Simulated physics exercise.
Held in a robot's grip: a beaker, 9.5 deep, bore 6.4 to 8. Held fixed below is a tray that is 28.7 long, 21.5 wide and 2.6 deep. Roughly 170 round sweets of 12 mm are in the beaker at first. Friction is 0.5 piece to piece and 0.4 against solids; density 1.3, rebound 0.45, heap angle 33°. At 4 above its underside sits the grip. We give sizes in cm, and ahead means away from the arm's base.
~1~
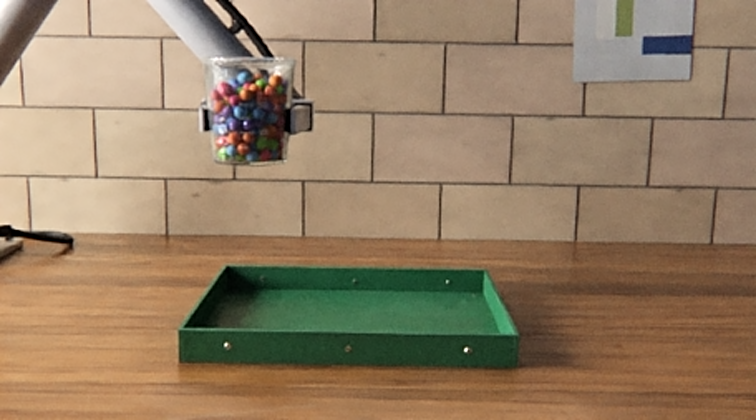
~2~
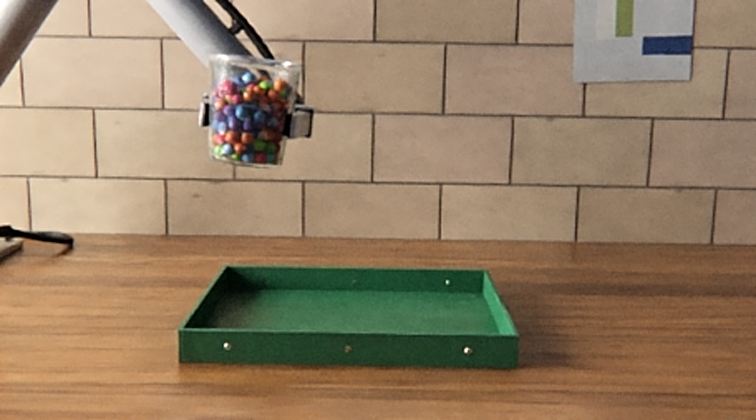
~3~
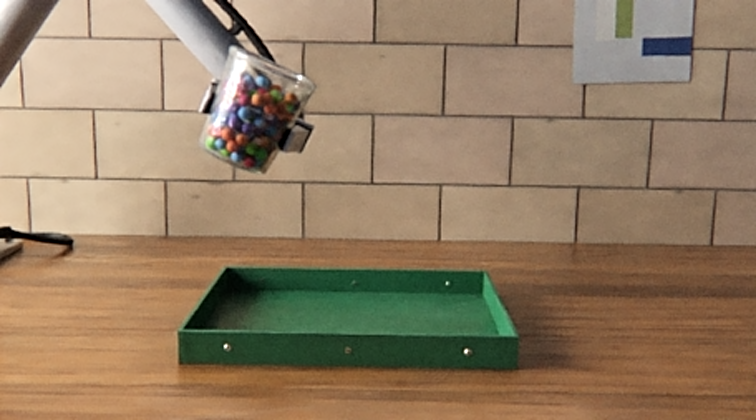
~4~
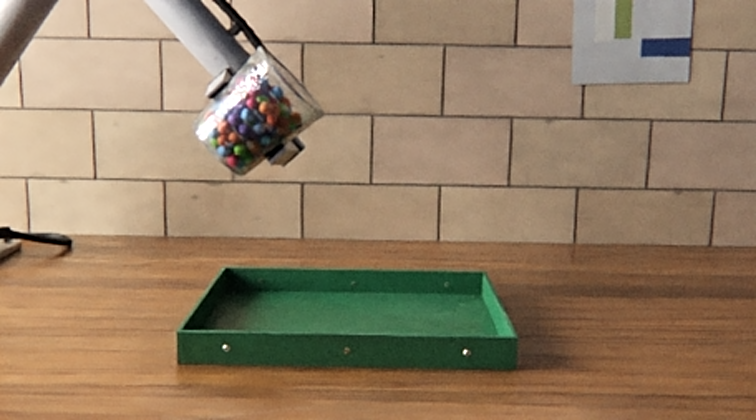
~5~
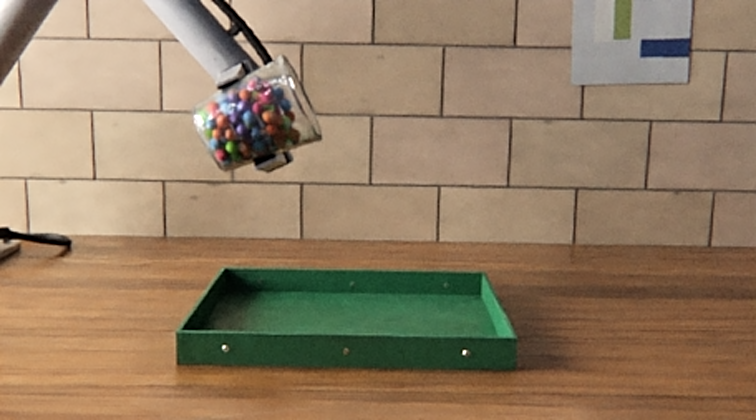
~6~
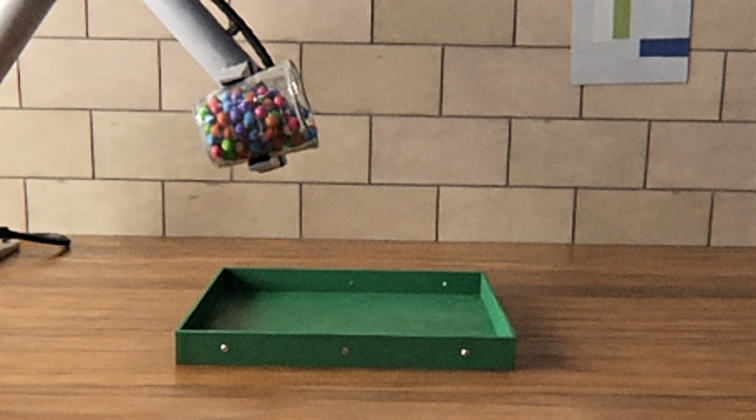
A robotic arm steadily tilts a clear beaker of colourful sweets rightward above a green tray.
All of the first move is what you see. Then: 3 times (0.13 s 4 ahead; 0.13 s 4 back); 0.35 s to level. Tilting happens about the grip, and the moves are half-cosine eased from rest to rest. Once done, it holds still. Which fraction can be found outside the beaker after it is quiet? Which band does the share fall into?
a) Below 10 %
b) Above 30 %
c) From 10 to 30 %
Above 30 % (b).
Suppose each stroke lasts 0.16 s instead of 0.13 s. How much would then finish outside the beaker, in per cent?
It would be near 40 per cent.
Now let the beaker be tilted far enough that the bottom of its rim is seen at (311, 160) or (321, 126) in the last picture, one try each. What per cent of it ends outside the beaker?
Around 90 per cent, then around 20 per cent.
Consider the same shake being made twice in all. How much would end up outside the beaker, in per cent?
About 45 %.
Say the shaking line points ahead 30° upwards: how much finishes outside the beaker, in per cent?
Roughly 65 per cent.
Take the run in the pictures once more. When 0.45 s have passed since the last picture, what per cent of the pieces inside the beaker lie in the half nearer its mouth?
65 %.
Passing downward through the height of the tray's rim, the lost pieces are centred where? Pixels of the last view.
Roughly at (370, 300).
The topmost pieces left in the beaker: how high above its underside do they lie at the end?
Around 6.5 centimetres above the underside.
Then, 0.45 s after the last picture, tilted 72° forward, highest piece 22 above the table; 118 in the beaker, 39 in the tray, 10 in flight or on a rim.
Then, 0.90 s after the last picture, tilted 52° forward, highest piece 22 above the table; 88 in the tray, 78 in the beaker, 1 in flight or on a rim.
Then, 1.33 s after the last picture, level, highest piece 22 above the table; 89 in the tray, 77 in the beaker, 1 on the table or floor.
Then, 2.38 s after the last picture, level, highest piece 22 above the table; 89 in the tray, 77 in the beaker, 1 on the table or floor.
Final count, 89 in the tray, 77 in the beaker, 1 on the table or floor. That is 54 % outside the beaker.
